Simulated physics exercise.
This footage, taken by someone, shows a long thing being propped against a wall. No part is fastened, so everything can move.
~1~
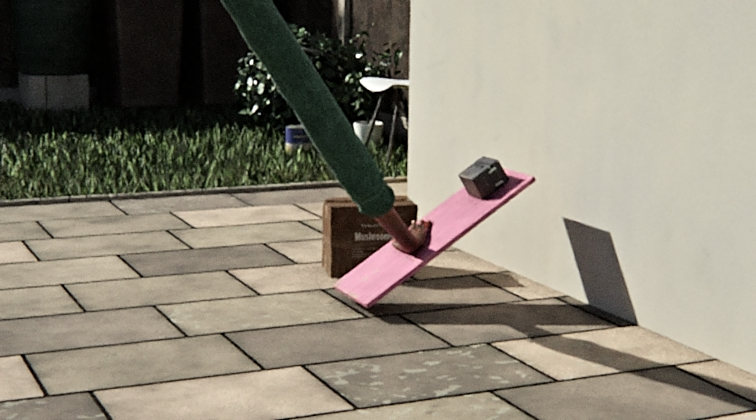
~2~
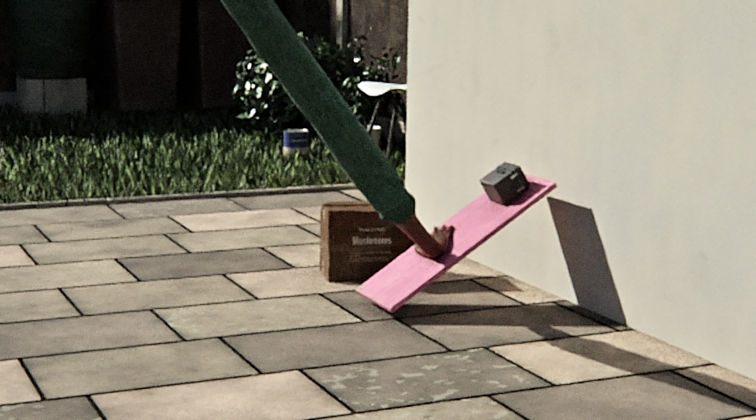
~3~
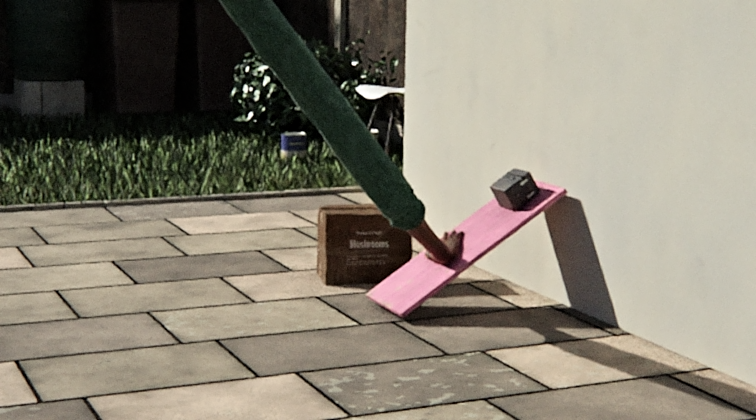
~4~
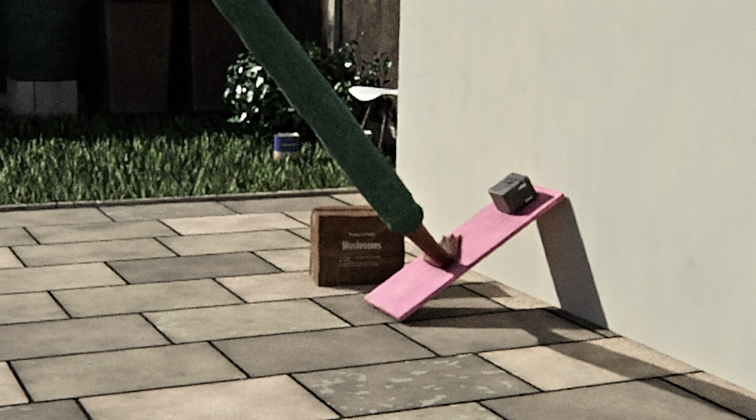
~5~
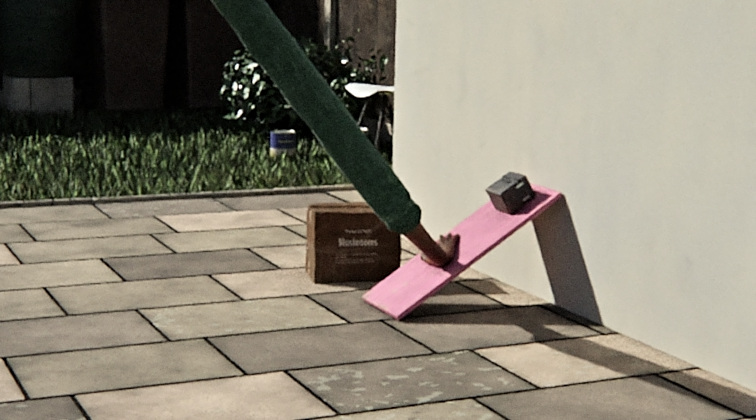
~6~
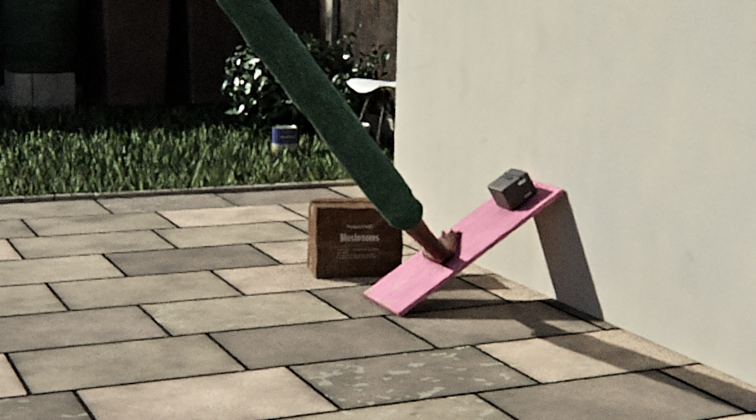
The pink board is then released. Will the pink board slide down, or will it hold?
Moves.
Then, 0.30 s later than the last frame, pink board sunk by 12° near (455, 263).
Then, 0.40 s later than the last frame, pink board sunk by 29° near (447, 293).
Then, 0.50 s later than the last frame, pink board sunk by 31° near (446, 286).
Then, 0.70 s later than the last frame, pink board sunk by 32° near (446, 297).
When it is over, moved from the start, pink board; brown box as before. End places, in pixels of the last picture, pink board near (446, 299). The board slips out.
